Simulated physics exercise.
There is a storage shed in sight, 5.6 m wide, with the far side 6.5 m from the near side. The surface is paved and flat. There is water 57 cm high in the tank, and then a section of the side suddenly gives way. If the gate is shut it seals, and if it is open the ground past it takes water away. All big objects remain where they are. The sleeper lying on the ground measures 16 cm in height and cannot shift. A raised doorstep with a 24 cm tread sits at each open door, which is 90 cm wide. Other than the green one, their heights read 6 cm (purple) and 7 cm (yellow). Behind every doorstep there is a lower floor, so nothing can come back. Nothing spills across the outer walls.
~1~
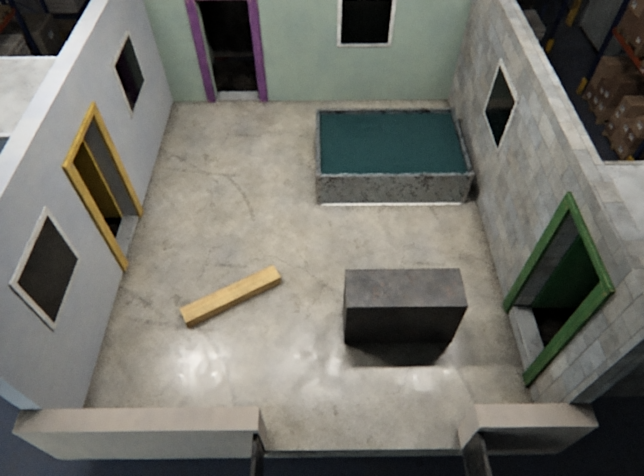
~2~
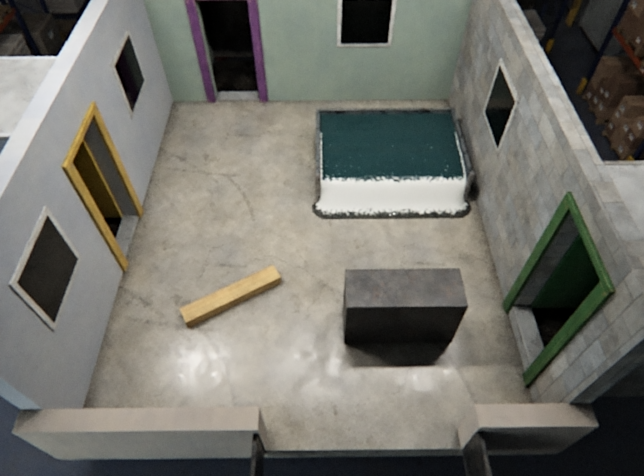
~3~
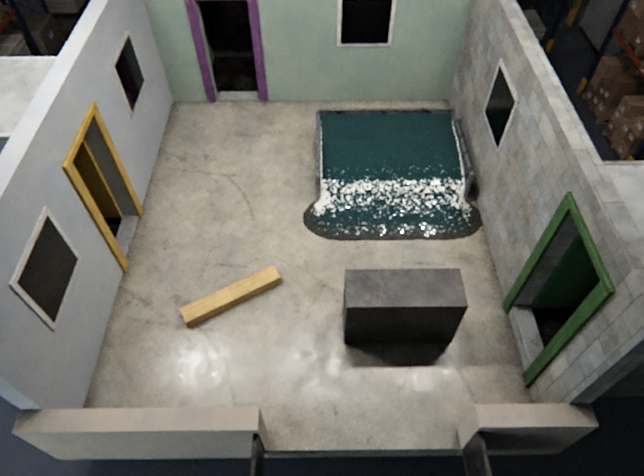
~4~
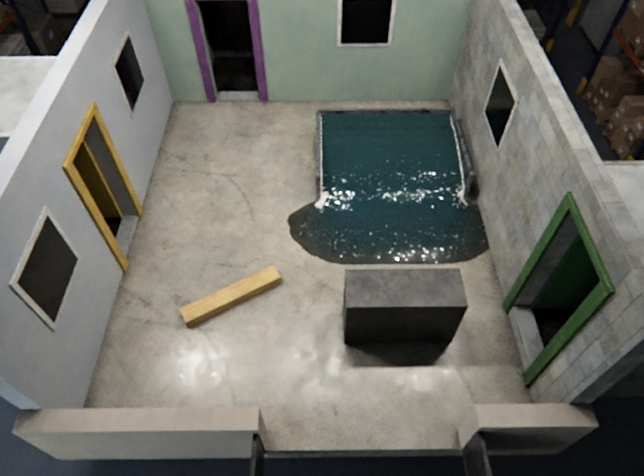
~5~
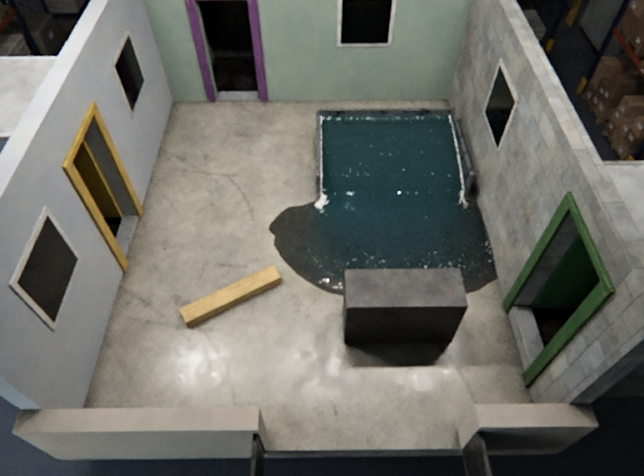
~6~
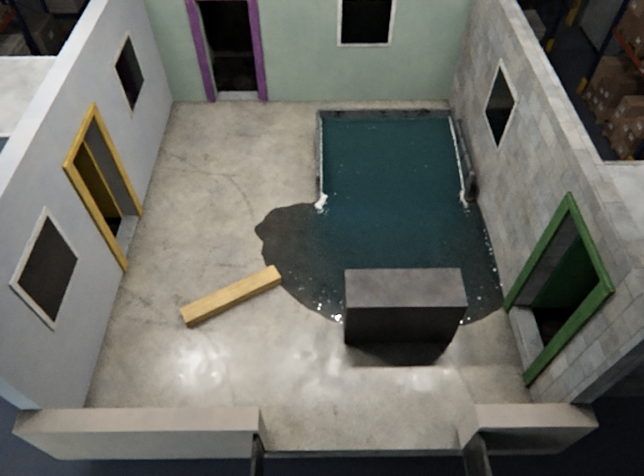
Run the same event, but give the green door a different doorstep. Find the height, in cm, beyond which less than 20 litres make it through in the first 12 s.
I would say 18 cm.
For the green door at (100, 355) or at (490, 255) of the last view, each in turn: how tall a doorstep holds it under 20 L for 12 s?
Around 13.5 and 15 cm respectively.
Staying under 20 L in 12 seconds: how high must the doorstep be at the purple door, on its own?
Door purple, min height approx. 7.5 cm.
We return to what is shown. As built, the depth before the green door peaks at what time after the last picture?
It peaks around 1.0 s.
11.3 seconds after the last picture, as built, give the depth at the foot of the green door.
Some 5.5 centimetres.
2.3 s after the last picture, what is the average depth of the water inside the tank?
The average depth is some 10 cm.
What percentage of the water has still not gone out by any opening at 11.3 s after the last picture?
Water still present: Approx. 78 %.
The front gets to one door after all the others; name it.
Last: Purple.
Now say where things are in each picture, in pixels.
The first frame shows the tank at (389, 144) is whole and still, 57 cm deep; the green door at (543, 305) is dry.
In the second frame, the front is at (323, 214), 0.3 m from the gap at (392, 194); 0.6 m2 of floor is wet, 57 cm left at the back.
In the third frame, water pours out at (391, 196) and has run 0.7 m, to (346, 237); about 11 cm deep outside, 57 cm at the back.
In the fourth frame, water pours out at (391, 196) and has run 1.2 m, to (335, 258); about 9 cm deep outside, 55 cm at the back.
In the fifth frame, the front is at a hidden place, 1.8 m from the gap at (391, 196); 5.0 m2 of floor is wet, 48 cm left at the back.
In the sixth frame, the front is at a hidden place, 2.2 m from the gap at (391, 196); 6.3 m2 of floor is wet, 48 cm left at the back; 0.6 m in a straight line remain to the green door at (543, 305).
Then, 0.7 s after the last picture water covers 30 % of the floor, deepest (39 cm) near (391, 299); 12 cm at the green door, 0 litres in over its 23 cm doorstep.
Then, 2.3 s after the last picture water covers 55 % of the floor, deepest (30 cm) near (92, 431); 15 cm at the green door, 6 litres in over its 23 cm doorstep.
Then, 11.3 s after the last picture water covers 95 % of the floor, deepest (12 cm) near (421, 99); 6 cm at the green door, 7 litres in over its 23 cm doorstep.
At the green door as built, the water peaked near 25 cm, 1.1 s after the last picture.
Run again over the same 12 s with other heights there, 26 litres in over 16 cm, 9 litres over 21.5 cm. The limit of 20 litres is kept from about 18 cm up.
